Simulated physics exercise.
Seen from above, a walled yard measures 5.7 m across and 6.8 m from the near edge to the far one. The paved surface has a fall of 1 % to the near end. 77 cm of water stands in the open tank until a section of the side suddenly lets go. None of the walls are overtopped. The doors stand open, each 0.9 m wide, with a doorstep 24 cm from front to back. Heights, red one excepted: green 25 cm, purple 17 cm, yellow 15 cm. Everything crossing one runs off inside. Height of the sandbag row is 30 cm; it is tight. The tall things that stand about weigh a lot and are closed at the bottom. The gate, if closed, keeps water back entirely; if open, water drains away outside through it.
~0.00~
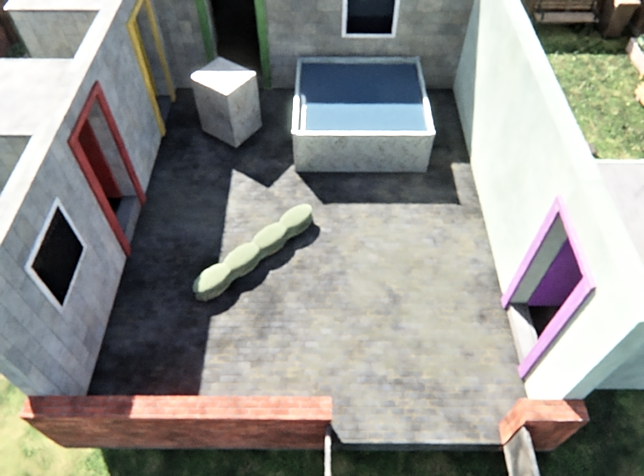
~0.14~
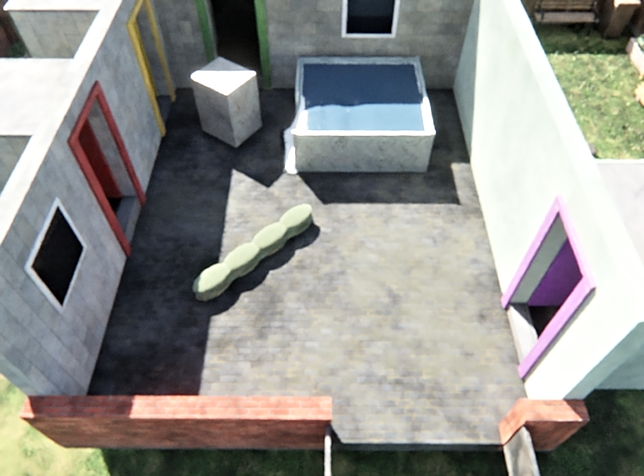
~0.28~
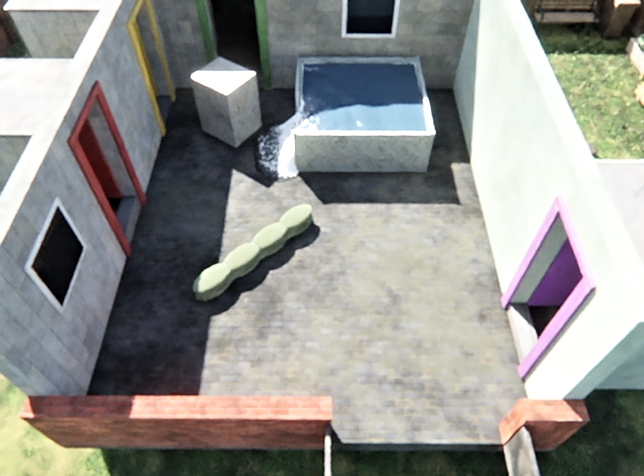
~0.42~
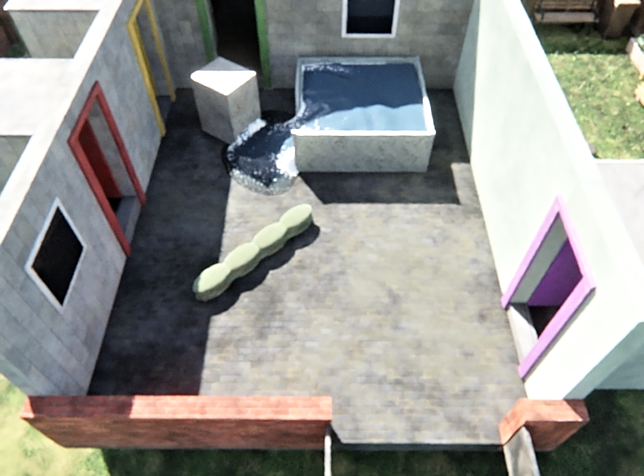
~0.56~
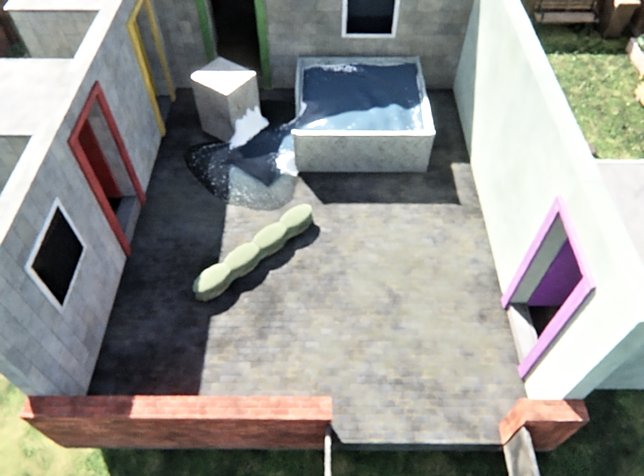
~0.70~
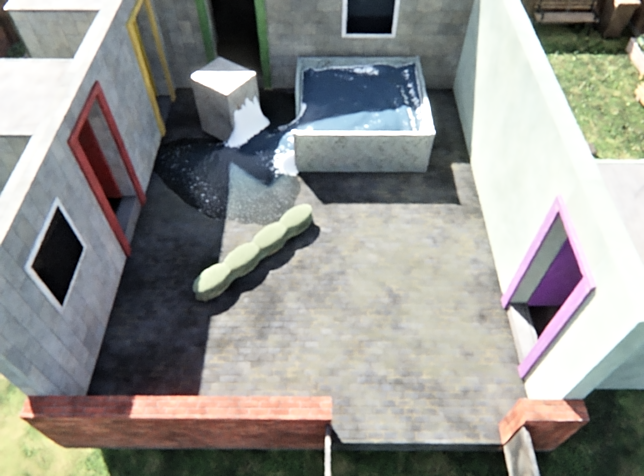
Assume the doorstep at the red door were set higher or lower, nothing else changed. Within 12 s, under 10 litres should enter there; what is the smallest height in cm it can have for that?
Around 29 cm.
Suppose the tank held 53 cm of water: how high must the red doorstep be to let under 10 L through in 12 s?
Roughly 19 centimetres.
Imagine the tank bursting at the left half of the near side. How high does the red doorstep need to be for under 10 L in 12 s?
Then it needs around 19 cm.
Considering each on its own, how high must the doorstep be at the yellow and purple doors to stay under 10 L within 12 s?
About 13.5 cm at yellow and about 14.5 cm at purple.
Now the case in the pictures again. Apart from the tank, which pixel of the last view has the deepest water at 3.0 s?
Near (80, 421).
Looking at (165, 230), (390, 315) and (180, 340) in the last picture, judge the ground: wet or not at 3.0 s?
In order: Soaked, untouched, soaked.
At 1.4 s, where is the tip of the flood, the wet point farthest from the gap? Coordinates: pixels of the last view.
In the last picture, around (125, 266).
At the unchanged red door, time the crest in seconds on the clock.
Around 2.0 s.
After 1.4 s water covers 25 % of the floor, deepest (52 cm) near (248, 139); 30 cm at the red door, 0 litres in over its 26 cm doorstep.
After 3.0 s water covers 45 % of the floor, deepest (43 cm) near (80, 421); 26 cm at the red door, 20 litres in over its 26 cm doorstep.
After 12.0 s water covers 95 % of the floor, deepest (14 cm) near (80, 421); 11 cm at the red door, 21 litres in over its 26 cm doorstep.
At the red door as built, the water arrived by 1.1 s and peaked near 33 cm at 2.0 s.
With a doorstep of 26 cm, 21 litres would have come in within the 12 s; with 35 cm, 1 litre. So under 10 litres takes about 29 cm.
